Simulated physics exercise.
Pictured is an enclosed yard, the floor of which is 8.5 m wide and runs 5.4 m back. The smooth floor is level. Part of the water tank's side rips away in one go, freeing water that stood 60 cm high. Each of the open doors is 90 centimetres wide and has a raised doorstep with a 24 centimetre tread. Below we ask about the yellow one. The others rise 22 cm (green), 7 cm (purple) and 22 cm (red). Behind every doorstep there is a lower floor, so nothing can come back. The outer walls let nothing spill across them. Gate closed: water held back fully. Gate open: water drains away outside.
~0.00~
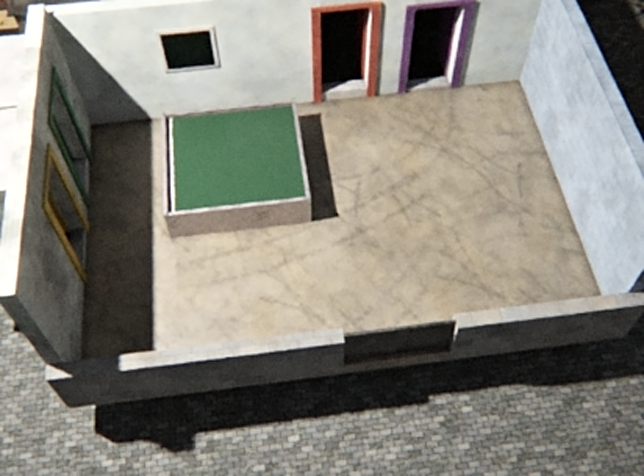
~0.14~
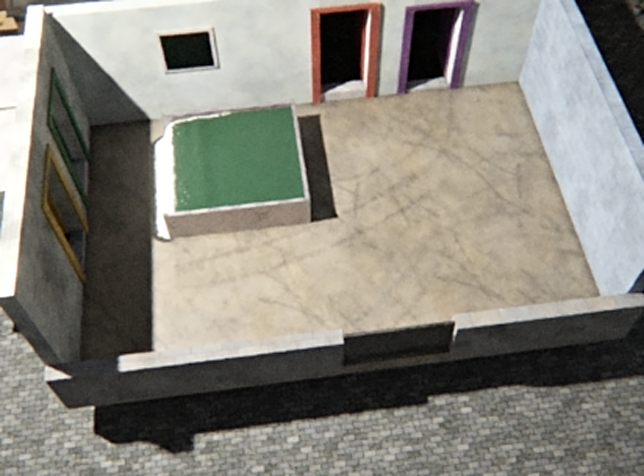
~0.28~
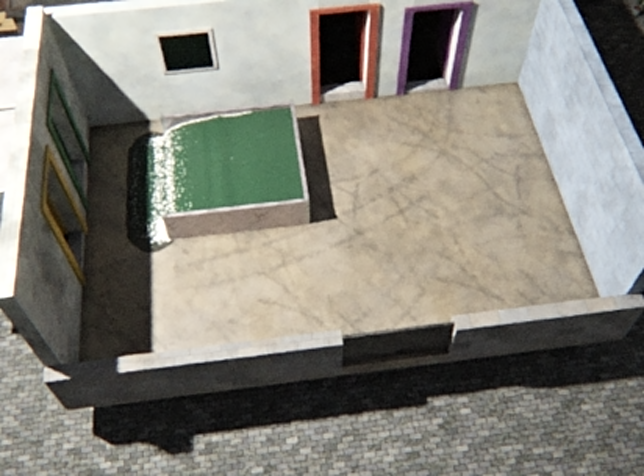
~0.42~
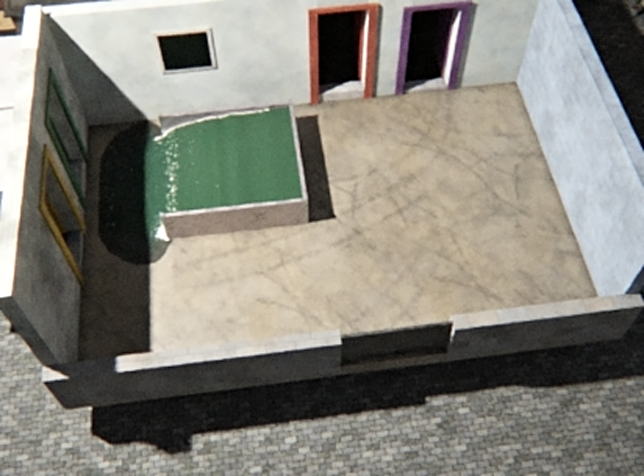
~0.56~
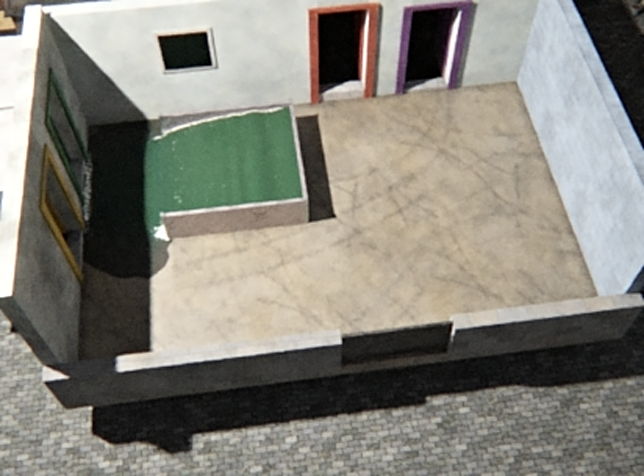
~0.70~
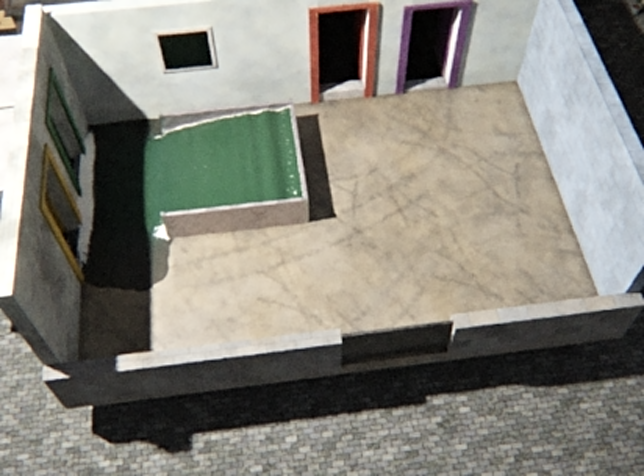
Green water bursting from the left side of a raised tank and spreading across the shaded yard floor to the left wall.
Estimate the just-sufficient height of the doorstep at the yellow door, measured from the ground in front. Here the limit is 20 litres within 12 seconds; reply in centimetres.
I would say 26 cm.
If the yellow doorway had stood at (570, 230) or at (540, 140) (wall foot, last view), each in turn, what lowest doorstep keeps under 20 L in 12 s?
Around 8.5 and 6.5 cm respectively.
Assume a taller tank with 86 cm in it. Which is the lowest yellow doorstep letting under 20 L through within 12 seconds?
You'd need a step of close to 39 cm.
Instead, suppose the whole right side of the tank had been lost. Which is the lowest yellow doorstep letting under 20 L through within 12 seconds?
Some 8.5 cm.
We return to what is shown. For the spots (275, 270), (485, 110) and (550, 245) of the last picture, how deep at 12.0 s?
Close to 4, 8 and 7 cm, one after the other.
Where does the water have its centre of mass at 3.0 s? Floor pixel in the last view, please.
(164, 203).
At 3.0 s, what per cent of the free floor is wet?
Near 25 per cent of the open floor.
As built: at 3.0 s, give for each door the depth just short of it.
Depths in cm: Green 31, yellow 24, purple 0, red 0.
After 1.4 s water covers 15 % of the floor, deepest (44 cm) near (87, 191); 29 cm at the yellow door, 22 litres in over its 15 cm doorstep.
After 3.0 s water covers 25 % of the floor, deepest (34 cm) near (89, 131); 24 cm at the yellow door, 114 litres in over its 15 cm doorstep.
After 12.0 s water covers 95 % of the floor, deepest (10 cm) near (449, 101); 7 cm at the yellow door, 133 litres in over its 15 cm doorstep.
At the yellow door as built, the water arrived by 0.7 s and peaked near 30 cm at 1.8 s.
Run again over the same 12 s with other heights there, 40 litres in over 23 cm, 4 litres over 31 cm. The limit of 20 litres is kept from about 26 cm up.
